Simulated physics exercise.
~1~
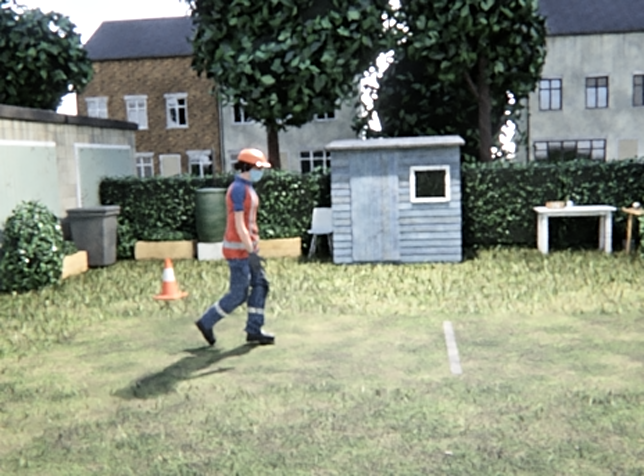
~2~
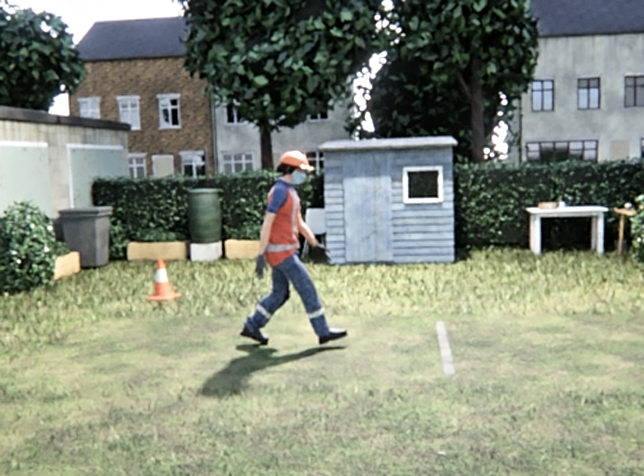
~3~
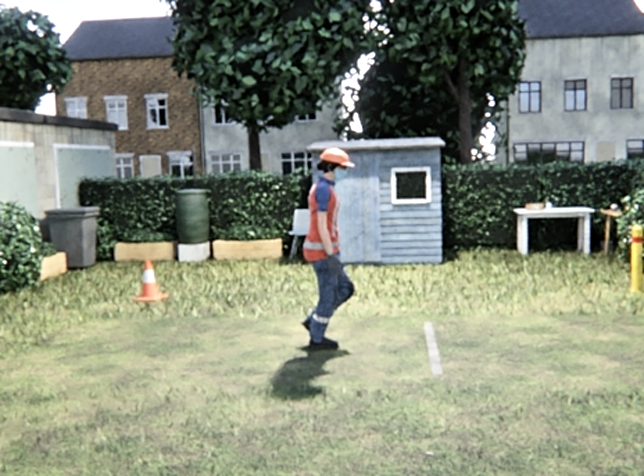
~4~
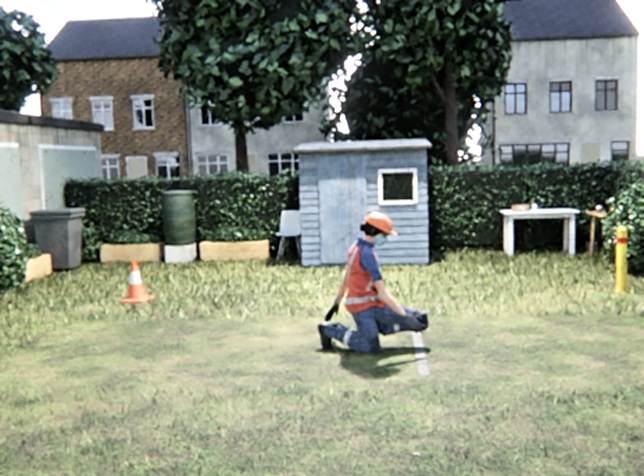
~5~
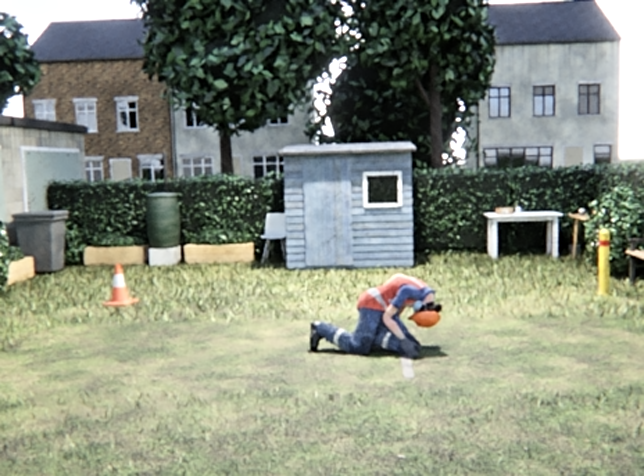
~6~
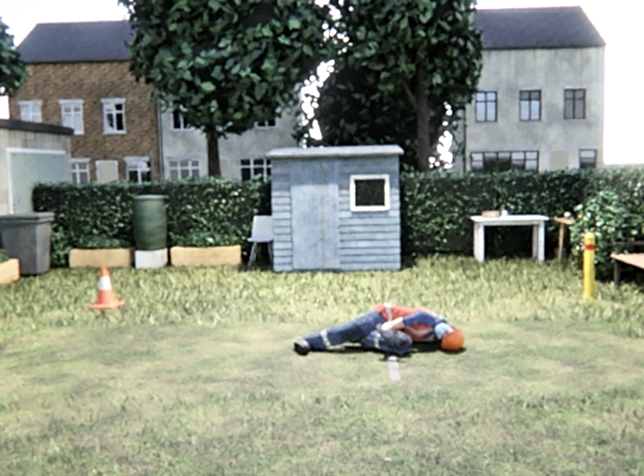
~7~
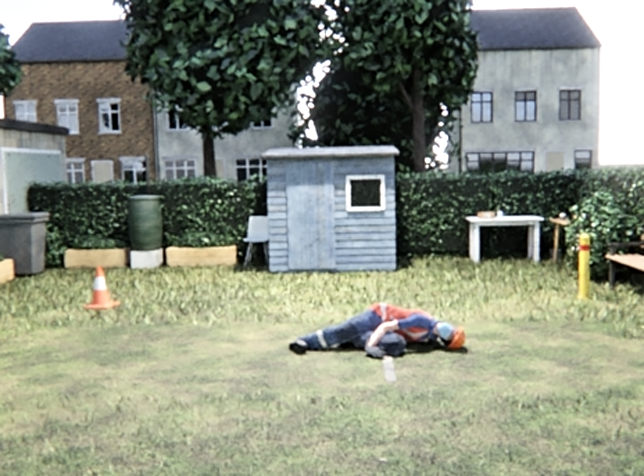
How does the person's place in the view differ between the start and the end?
At the start the person is upright on the left side of the view, between the cone and the shed. At the end they are farther right and lower in the view, lying on the grass in front of the shed.
A grassy yard is seen from across the lawn, with a hedge, trees and houses behind it. A blue-grey shed stands near the middle, with an orange cone to the left and a white table to the right. A person in an orange cap, orange vest and blue clothes strides right, empty-handed, towards a short strip on the grass, while the view pans slightly right. Near the strip the person sinks to their knees, folds forward and drops to the ground without reaching out to break the fall. They end lying still, head and chest past the strip.
